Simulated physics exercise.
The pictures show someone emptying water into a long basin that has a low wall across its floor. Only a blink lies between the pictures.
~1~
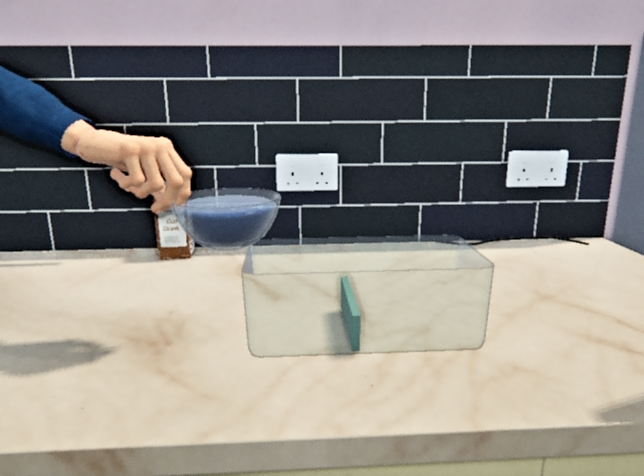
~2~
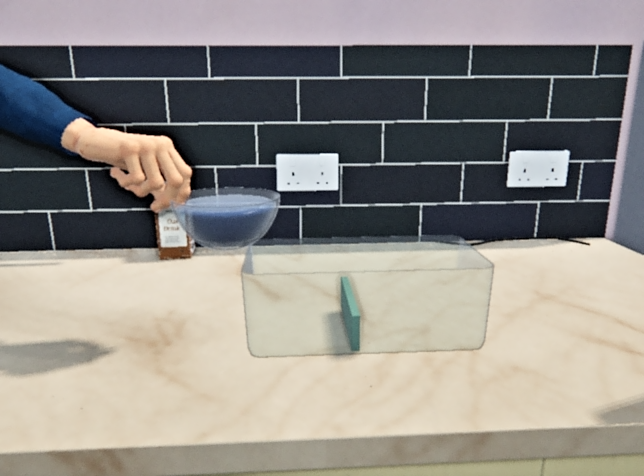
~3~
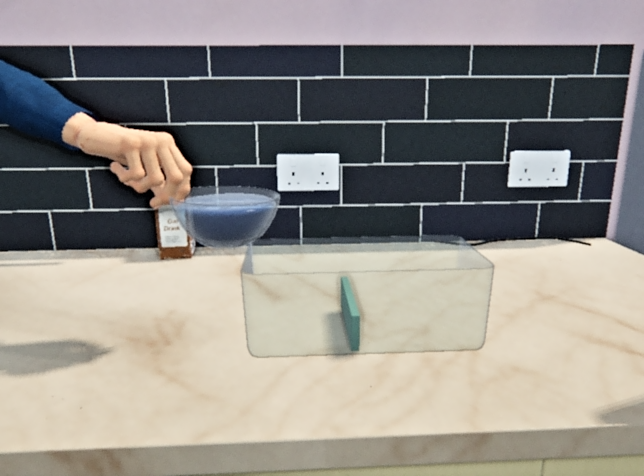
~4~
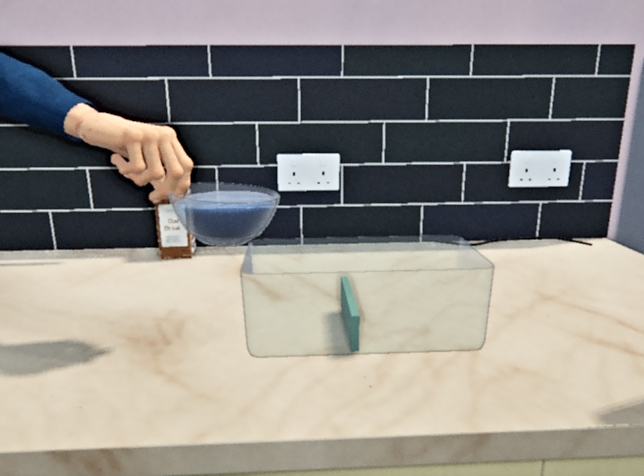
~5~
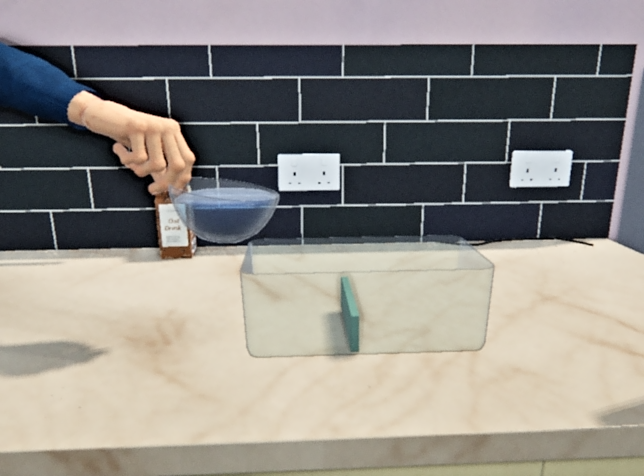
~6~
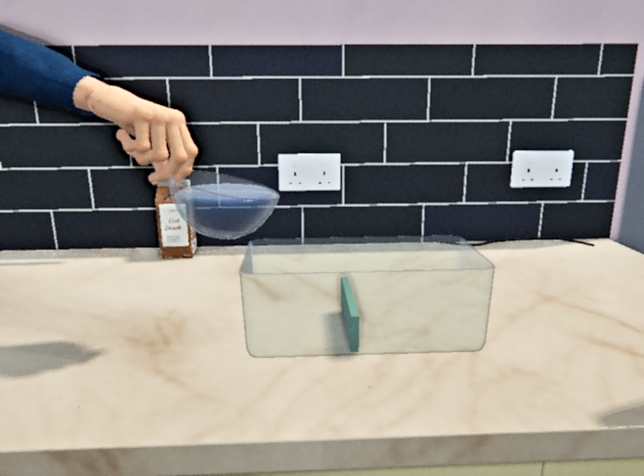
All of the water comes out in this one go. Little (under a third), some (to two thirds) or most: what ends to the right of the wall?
In the end between a third and two thirds is right of the wall.
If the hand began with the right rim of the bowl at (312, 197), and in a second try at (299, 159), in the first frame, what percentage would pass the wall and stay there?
Roughly 95 per cent, and 90 per cent.
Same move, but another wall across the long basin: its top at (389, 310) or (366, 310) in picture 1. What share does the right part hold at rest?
The first gives 20 %, the second 25 %.
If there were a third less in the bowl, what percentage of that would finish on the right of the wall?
About 30 per cent.
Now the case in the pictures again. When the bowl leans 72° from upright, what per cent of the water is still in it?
About 35 per cent.
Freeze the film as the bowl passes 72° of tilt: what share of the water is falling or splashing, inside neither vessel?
Some 40 per cent.
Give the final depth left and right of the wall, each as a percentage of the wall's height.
Near 20 on the left, 20 on the right.
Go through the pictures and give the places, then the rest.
Tilt 0°; pouring edge (279, 198); surface from (177, 205) to (277, 203); the long basin's rim runs from (247, 257) to (475, 251); the wall's top is at (350, 295), in the first picture.
Tilt 1°; pouring edge (279, 198); surface from (176, 205) to (276, 203), in the second picture.
Tilt 2°; pouring edge (279, 198); surface from (177, 203) to (276, 201), in the third picture.
Tilt 5°; pouring edge (279, 198); surface from (177, 200) to (276, 199), in the fourth picture.
Tilt 9°; pouring edge (278, 198); surface from (177, 196) to (277, 196), in the fifth picture.
Tilt 14°; pouring edge (278, 198); surface from (177, 192) to (277, 193), in the sixth picture.
A moment on, the bowl is tipped part way and 37 per cent is still to pour, 22 is left of the wall and 0 right of it.
Next, the bowl is tipped right over and 0 per cent is still to pour, 44 is left of the wall and 51 right of it.
Then the bowl is tipped right over and 0 per cent is still to pour, 48 is left of the wall and 51 right of it.
Later the bowl is tipped right over and 0 per cent is still to pour, 48 is left of the wall and 51 right of it.
In the end 48 per cent lies left of the wall, 51 right of it and 1 outside.
